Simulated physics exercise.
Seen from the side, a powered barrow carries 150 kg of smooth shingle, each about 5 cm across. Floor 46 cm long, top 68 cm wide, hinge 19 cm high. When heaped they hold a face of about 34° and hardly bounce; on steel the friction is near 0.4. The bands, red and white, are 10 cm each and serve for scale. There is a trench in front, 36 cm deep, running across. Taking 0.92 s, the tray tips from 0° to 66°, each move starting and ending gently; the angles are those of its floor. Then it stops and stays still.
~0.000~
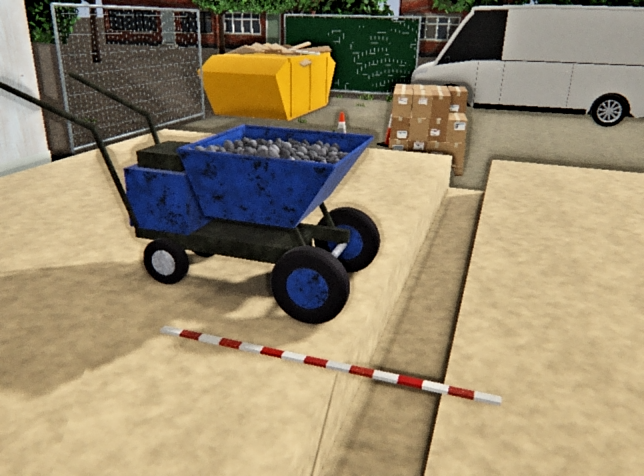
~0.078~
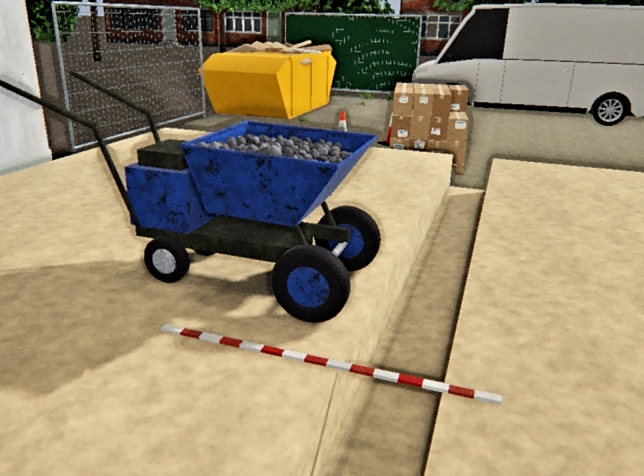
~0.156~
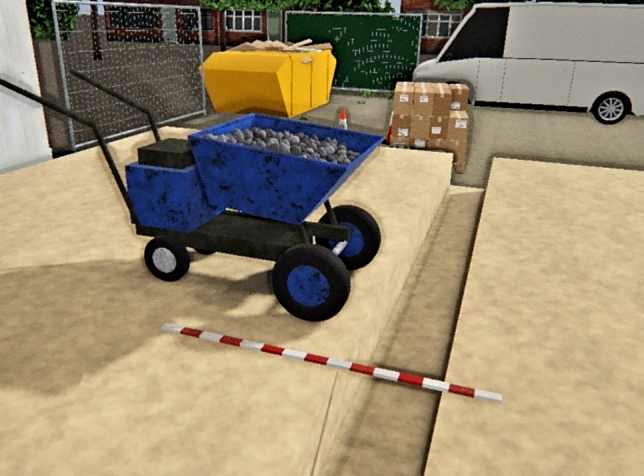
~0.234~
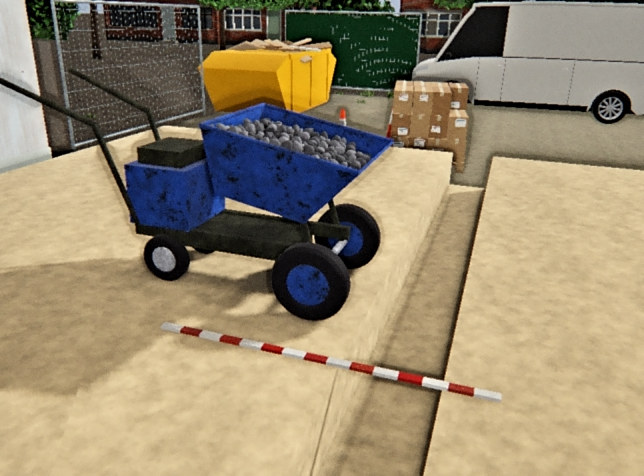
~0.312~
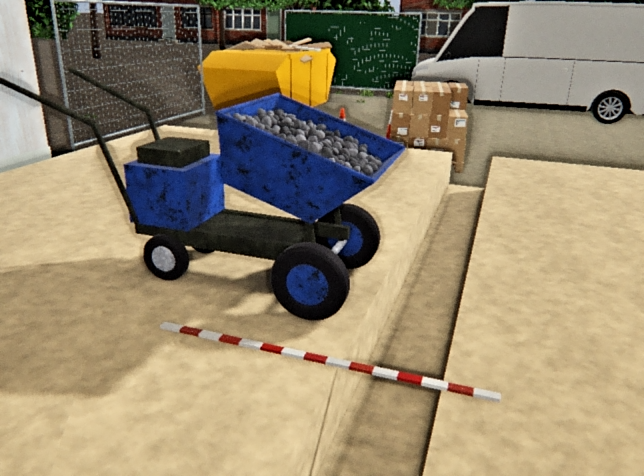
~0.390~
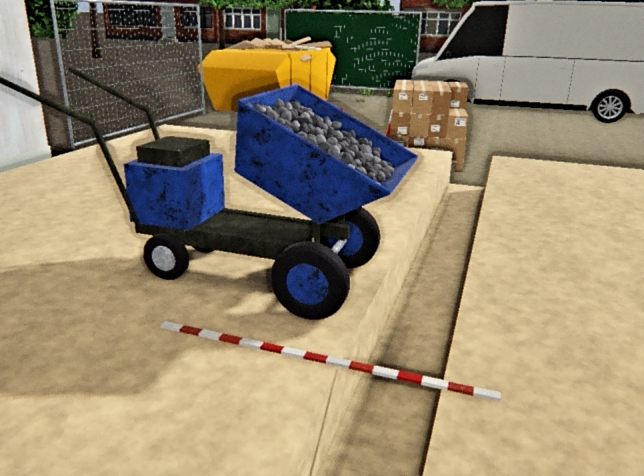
The blue tray of grey stones on a small wheeled barrow tilted slowly at first, then more steeply, its back end rising and its front lip dipping toward the trench beyond a red-and-white pole.
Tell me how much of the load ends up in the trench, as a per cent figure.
Some 31 per cent ends up in the trench.
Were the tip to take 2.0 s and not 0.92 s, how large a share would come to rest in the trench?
In that case, around 40%.
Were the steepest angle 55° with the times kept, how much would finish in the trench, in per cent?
Close to 15 per cent then.
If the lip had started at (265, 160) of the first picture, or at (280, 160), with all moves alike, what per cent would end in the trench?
About 85 per cent first, then about 75 per cent.
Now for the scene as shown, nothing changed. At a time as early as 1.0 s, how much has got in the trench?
Some 5 per cent.
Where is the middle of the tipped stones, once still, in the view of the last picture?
Their middle ends up near (495, 315).
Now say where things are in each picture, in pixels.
In the first frame, the tray is at 0°, its lip at (334, 167); the top of the load is at (286, 147).
In the second frame, the tray is at 1°, its lip at (338, 166); the top of the load is at (279, 144); the stones move at 0.3 m/s on average.
In the third frame, lip at (347, 168), floor tilted 5°, highest stones at (265, 136); the stones move at 0.6 m/s on average.
In the fourth frame, the tray is at 11°, its lip at (359, 173); the top of the load is at (264, 126); the stones move at 0.8 m/s on average.
In the fifth frame, the tray is at 18°, its lip at (374, 182); the top of the load is at (275, 116); the stones move at 0.9 m/s on average.
In the sixth frame, the tray is at 26°, its lip at (390, 193); the top of the load is at (290, 107); the stones move at 1.0 m/s on average.
After 0.7 s the floor is at 56°; 100 % in the tray; the foremost stones are at (432, 225).
After 1.0 s the floor is at 66°; 71 % in the tray, 3 % in the trench, 27 % past the trench; the foremost stones are at (535, 329).
After 1.4 s the floor is at 66°; 37 % in the tray, 3 % in the trench, 60 % past the trench; the foremost stones are past the picture's edge.
After 3.3 s the floor is at 66°; 4 % in the tray, 31 % in the trench, 66 % past the trench; the foremost stones are past the picture's edge.
